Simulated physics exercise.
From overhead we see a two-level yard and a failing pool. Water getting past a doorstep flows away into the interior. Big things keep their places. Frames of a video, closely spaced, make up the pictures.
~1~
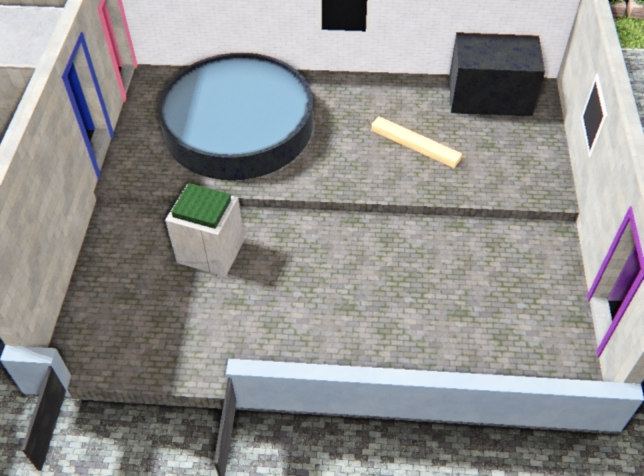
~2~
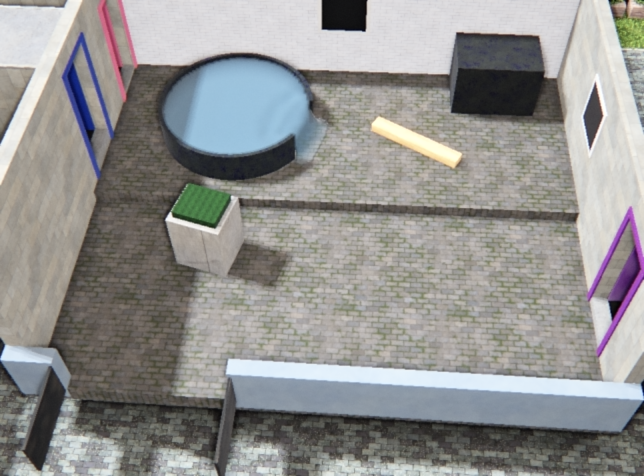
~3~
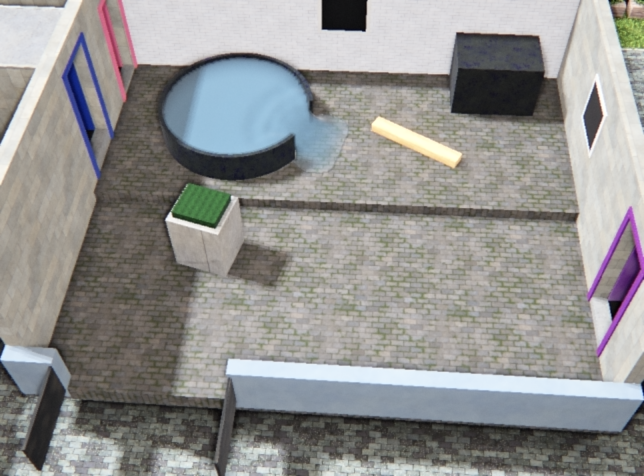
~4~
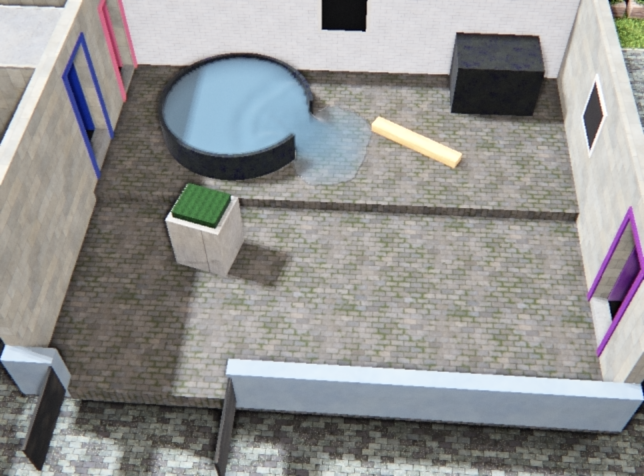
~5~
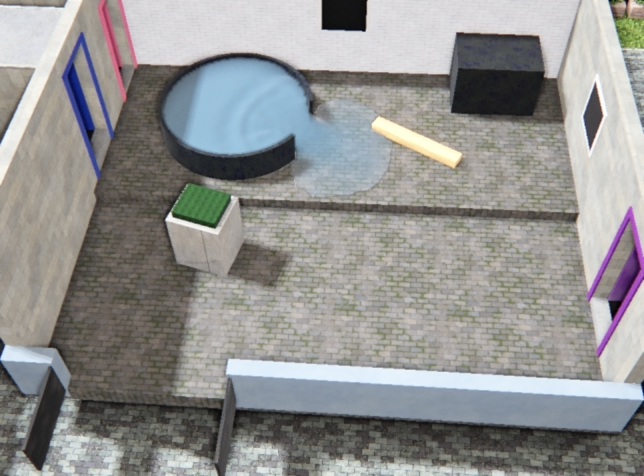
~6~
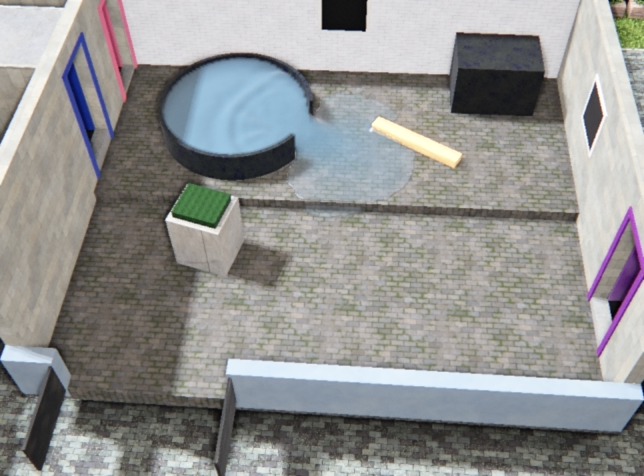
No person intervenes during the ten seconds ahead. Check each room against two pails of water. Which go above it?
The blue door stays at or below; the purple door stays at or below; the pink door stays at or below.
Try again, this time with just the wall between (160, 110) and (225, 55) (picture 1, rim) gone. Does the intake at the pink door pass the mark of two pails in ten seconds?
From what I can tell, pink door overshoots.
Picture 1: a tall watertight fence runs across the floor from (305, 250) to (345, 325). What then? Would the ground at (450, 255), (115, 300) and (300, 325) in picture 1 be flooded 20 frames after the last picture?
Taking them in order, I'd say soaked, parched and parched.
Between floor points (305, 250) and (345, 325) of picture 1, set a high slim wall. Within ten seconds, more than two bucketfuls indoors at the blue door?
Result for blue - under the threshold.
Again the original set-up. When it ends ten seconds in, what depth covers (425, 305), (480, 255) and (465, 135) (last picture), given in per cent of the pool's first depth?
At the three places, in the order asked: Around 16, 16 and 4 per cent.
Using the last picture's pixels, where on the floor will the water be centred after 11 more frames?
(285, 139).
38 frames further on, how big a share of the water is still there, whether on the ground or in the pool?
I'd estimate close to 100 per cent.
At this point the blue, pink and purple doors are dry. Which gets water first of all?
Answer: The one in purple.
A moment on, water covers 15 % of the floor; the blue door not reached, the purple door not reached, the pink door not reached.
Next, water covers 30 % of the floor; the blue door not reached, the purple door not reached, the pink door not reached.
Then, water covers 45 % of the floor; the blue door not reached, the purple door wet at the sill, nothing in, the pink door not reached.
Later, water covers 55 % of the floor; the blue door not reached, the purple door wet at the sill, nothing in, the pink door not reached.
In the end, water covers 80 % of the floor; the blue door not reached, the purple door under two buckets in, the pink door wet at the sill, nothing in.
